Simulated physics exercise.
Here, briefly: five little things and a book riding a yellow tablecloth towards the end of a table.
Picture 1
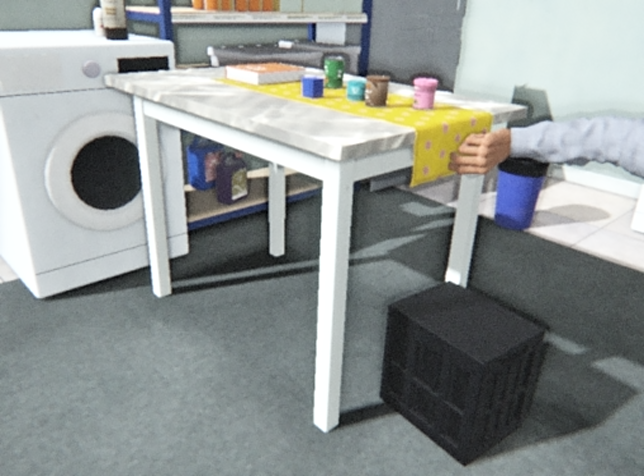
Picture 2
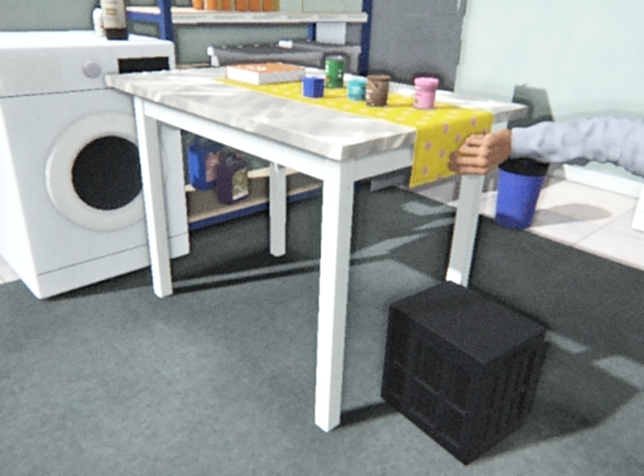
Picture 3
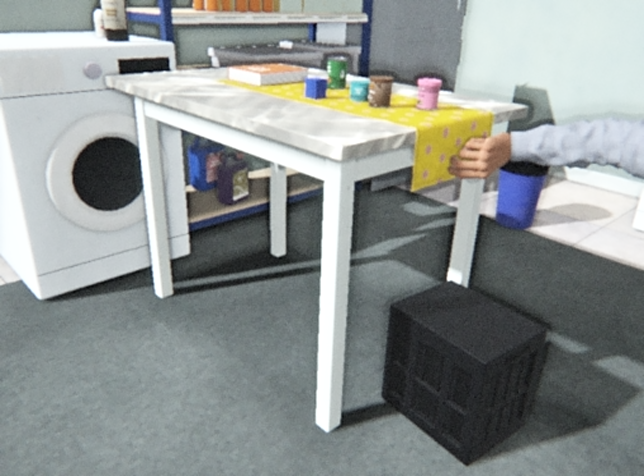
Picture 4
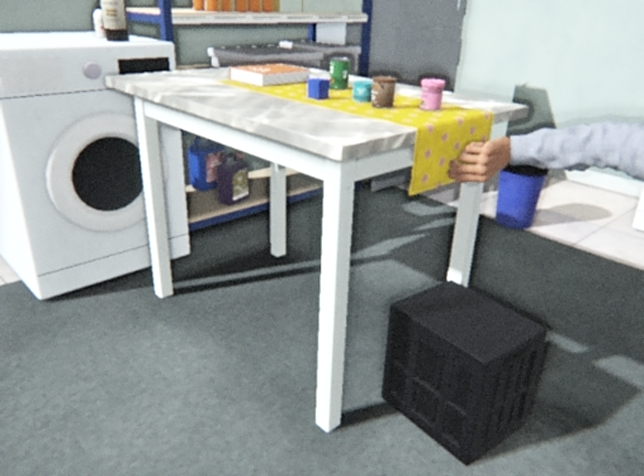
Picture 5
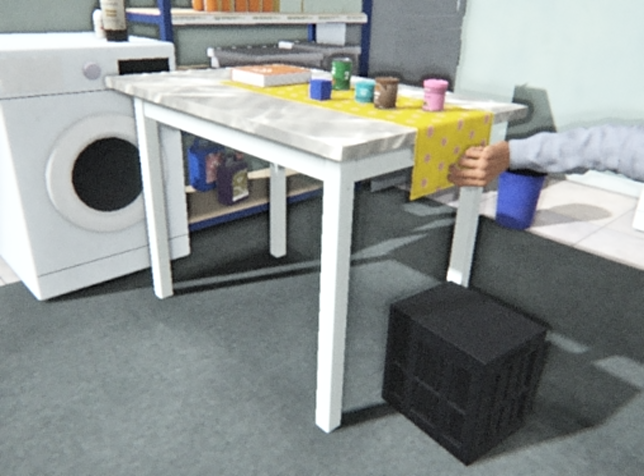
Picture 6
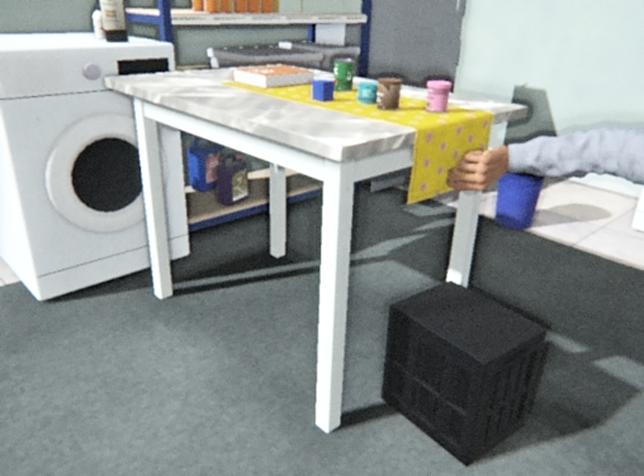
At first, a hand at the right grips the end of a yellow cloth on a table holding a book, a blue cube and several colourful little pots, above a black crate. Then the hand draws the cloth slightly downward, and the pots and cube shift slightly right with it.
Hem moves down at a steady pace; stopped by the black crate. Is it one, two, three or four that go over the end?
This will send three of them over the edge.
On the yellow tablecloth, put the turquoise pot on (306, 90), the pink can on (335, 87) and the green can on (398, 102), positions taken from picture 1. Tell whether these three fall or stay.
Turquoise pot - stays aboard. Pink can - stays aboard. Green can - leaves the top.
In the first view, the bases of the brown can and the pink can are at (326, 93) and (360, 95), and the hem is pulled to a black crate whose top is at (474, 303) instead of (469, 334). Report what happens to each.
The brown can stays put; the pink can stays put.
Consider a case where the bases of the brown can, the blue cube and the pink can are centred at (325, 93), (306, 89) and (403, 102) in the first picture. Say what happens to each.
The brown can stays put, the blue cube stays put, and the pink can topples down.
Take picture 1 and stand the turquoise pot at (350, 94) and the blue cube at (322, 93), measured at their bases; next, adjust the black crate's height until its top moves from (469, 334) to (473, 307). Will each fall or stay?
Result - the turquoise pot stays put, and the blue cube stays put.
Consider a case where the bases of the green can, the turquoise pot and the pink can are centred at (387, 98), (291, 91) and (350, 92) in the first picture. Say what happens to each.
The green can will end up down, the turquoise pot will stay where it is, and the pink can will stay where it is.
Early on, hem near (442, 261); pink can gone.
Midway, hem on the crate; pink can, brown can and turquoise pot gone.
Finally, hem on the crate; pink can, brown can and turquoise pot gone. The table loses three.
